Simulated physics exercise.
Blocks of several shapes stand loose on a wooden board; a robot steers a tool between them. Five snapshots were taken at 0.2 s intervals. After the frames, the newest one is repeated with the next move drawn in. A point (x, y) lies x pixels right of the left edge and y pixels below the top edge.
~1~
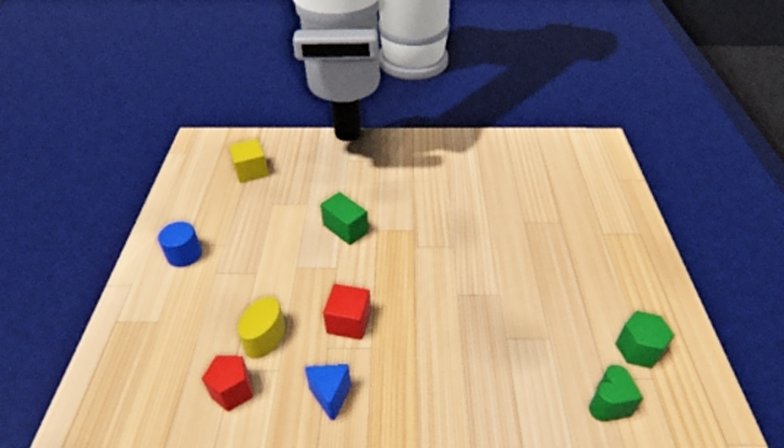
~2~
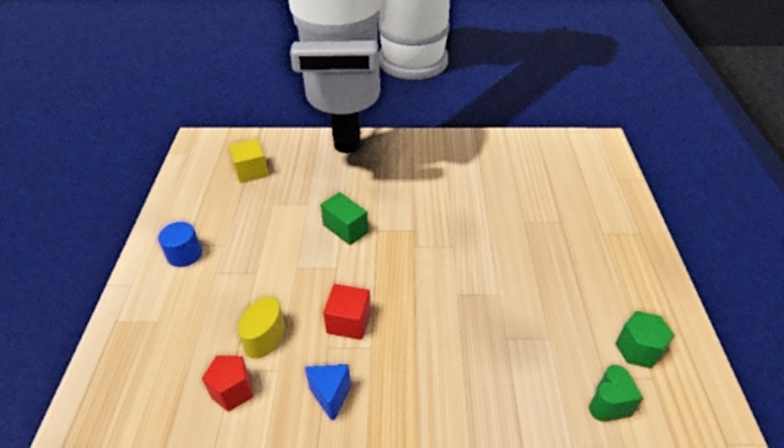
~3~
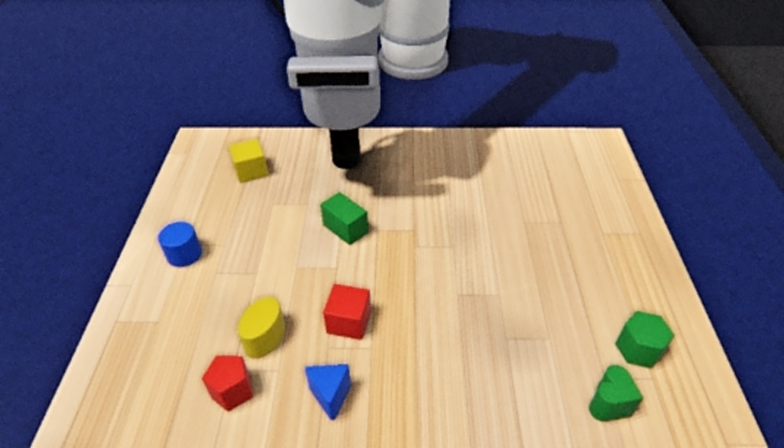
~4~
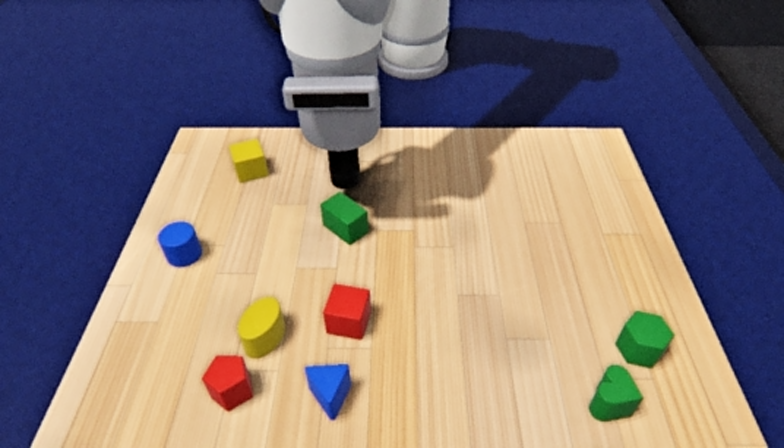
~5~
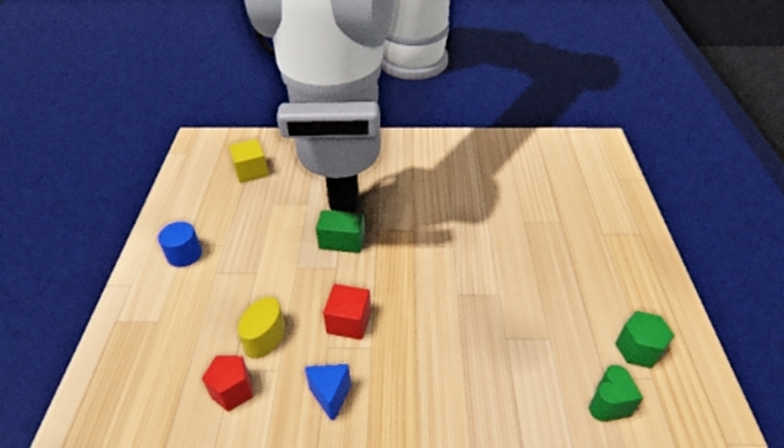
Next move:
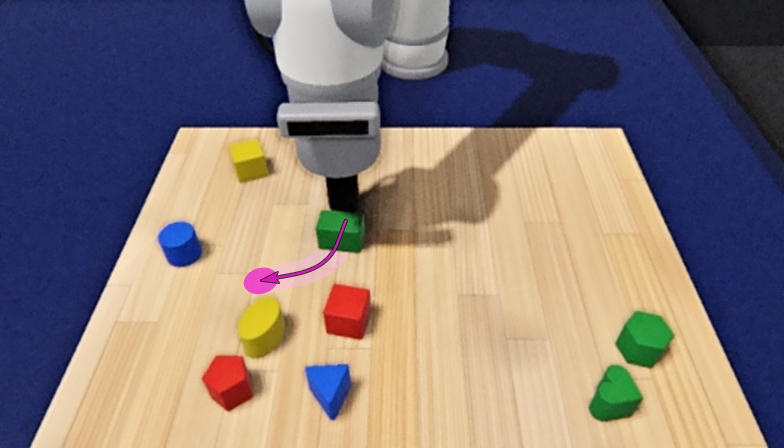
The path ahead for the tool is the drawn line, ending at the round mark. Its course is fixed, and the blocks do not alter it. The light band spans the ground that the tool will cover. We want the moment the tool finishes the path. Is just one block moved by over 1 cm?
Going by the path, yes.
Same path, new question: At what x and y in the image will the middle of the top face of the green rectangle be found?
I'd guess (328, 266).
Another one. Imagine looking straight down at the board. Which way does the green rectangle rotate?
The twist is anticlockwise.
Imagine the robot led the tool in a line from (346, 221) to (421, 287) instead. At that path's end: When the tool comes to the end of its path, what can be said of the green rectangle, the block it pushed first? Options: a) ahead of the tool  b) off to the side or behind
It's b.
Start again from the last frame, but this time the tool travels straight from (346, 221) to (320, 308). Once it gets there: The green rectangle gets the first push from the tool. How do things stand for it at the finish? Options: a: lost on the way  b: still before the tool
Correct choice: B.
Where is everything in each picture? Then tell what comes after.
The first picture shows tip of the tool at (348, 134), middles of tops, yellow elliptical block at (259, 316), green rectangle at (344, 207).
The second picture shows tool at (347, 146), nothing pushed.
The third picture shows tool at (347, 161), nothing pushed.
The fourth picture shows tool at (346, 181), nothing pushed.
The fifth picture shows tool at (344, 205), yellow elliptical block at (259, 316), green rectangle at (340, 220).
The line goes from (346, 221) over (335, 249) and (304, 272) to (261, 281).
The first path, step by step. One third of the way, tool at (332, 235); green rectangle at (333, 252), turned 25° anticlockwise.
Two thirds of the way, tool at (301, 257); green rectangle at (328, 266), turned 45° anticlockwise.
At the end, tool at (257, 265); yellow elliptical block unmoved; green rectangle at (328, 266), turned 45° anticlockwise.
